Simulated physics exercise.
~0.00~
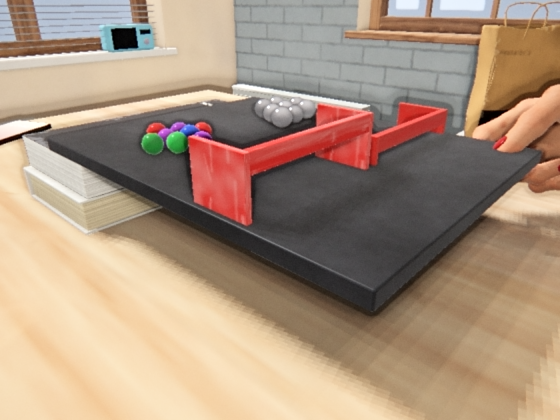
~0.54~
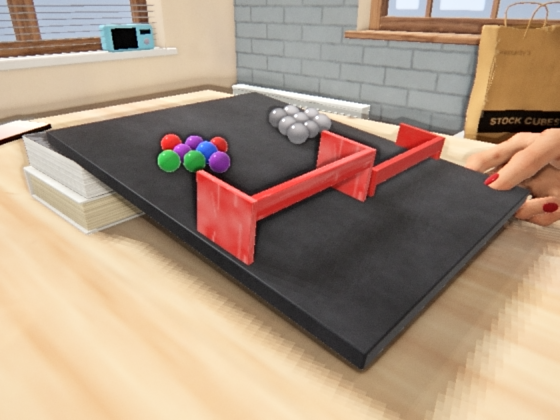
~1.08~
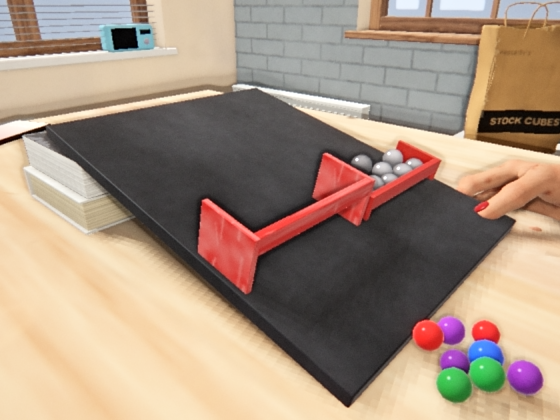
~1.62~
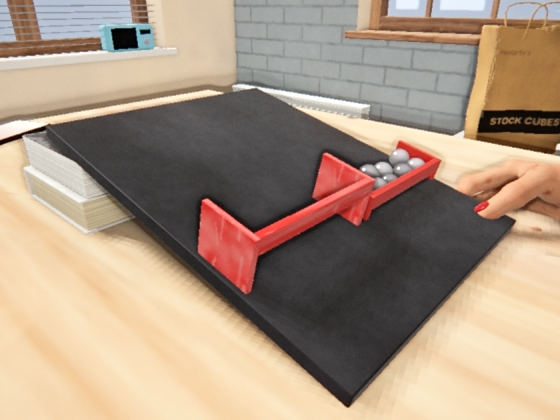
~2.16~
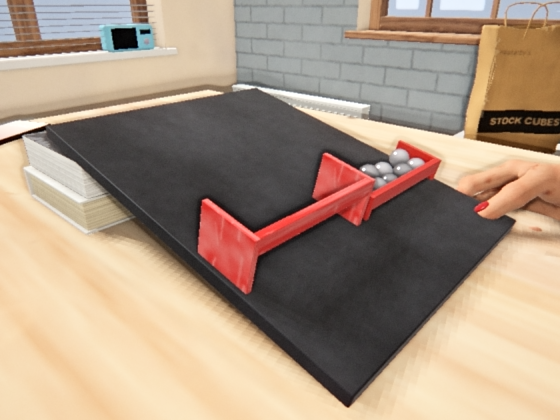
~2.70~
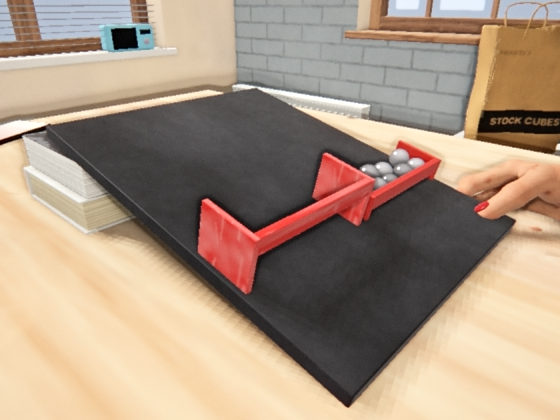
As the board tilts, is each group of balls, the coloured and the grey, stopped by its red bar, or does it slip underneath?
The coloured balls slip under the nearer red bar and roll off the board, while the grey balls are stopped and stay lodged against the farther bar.
